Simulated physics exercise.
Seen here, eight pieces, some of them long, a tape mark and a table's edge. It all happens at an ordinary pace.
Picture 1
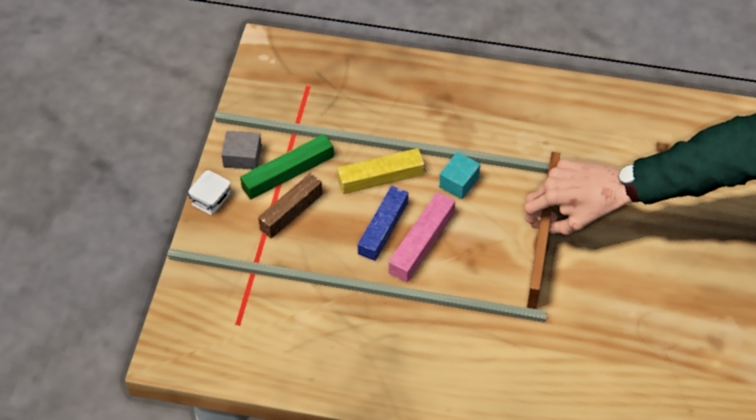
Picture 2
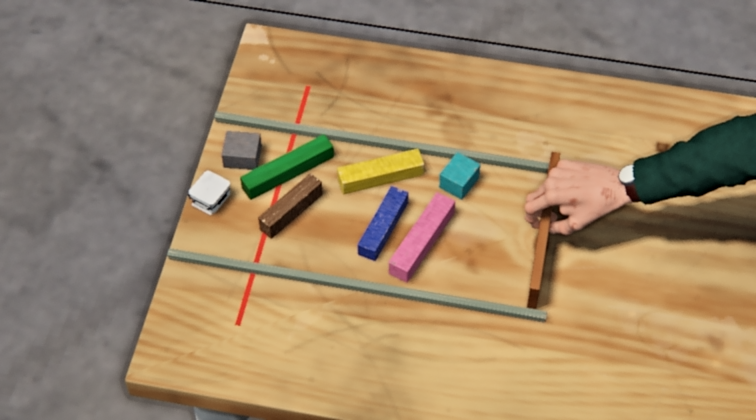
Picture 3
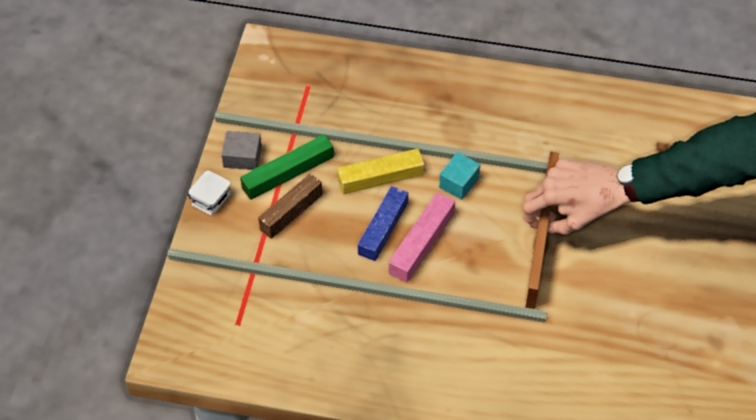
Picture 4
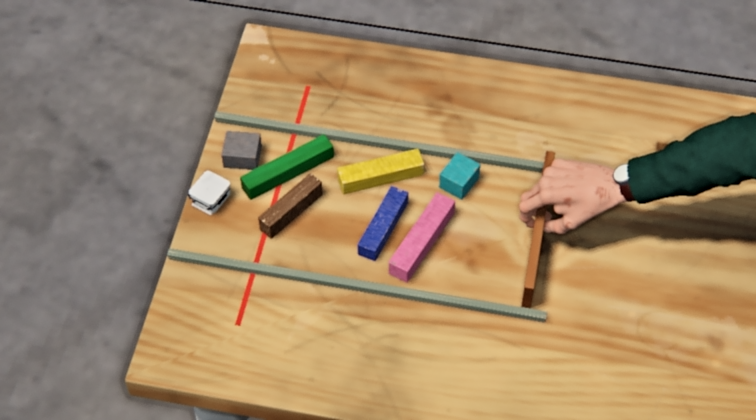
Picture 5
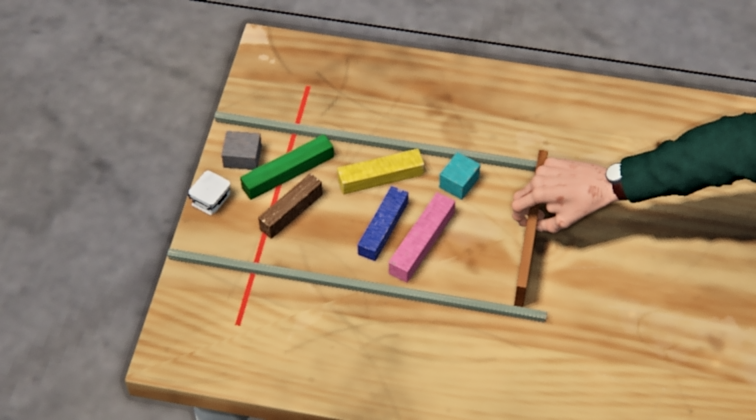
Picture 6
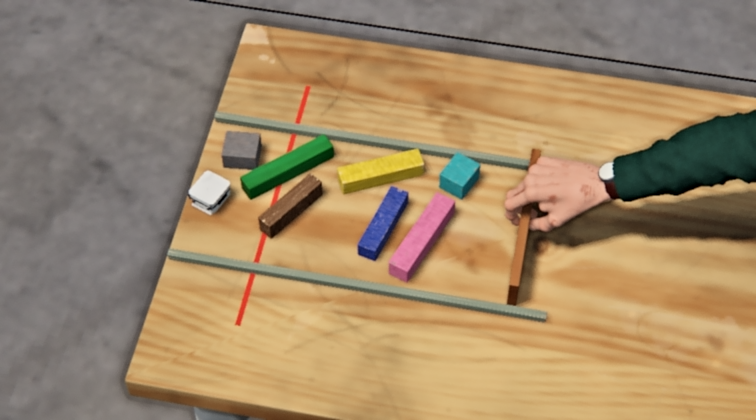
On a wooden table, a hand rested on a brown board beside scattered colourful blocks and sticks between two rails, then slid the board slightly left while the pieces stayed still.
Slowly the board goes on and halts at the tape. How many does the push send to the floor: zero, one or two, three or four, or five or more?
The number that fall off is one or two.
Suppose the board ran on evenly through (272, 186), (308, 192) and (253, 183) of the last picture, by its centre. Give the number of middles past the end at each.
Past the end: 2, 0 and 3.
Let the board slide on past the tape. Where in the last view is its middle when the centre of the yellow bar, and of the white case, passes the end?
About (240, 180), and (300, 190) for the other.
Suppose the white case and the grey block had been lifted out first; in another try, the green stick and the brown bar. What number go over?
Fallen: 0, and 0 in the other try.
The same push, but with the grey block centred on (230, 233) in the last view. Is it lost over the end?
Then it does not fall.
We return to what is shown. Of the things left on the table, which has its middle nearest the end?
The green stick.
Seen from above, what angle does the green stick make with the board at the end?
Near 15 degrees.
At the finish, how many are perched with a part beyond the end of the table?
The number is 1.
Soon after, none off yet; white case at rest near (211, 194); grey block at rest near (242, 150); green stick at rest near (288, 167).
At rest, the number that fall off is one or two; fallen, grey block and white case.
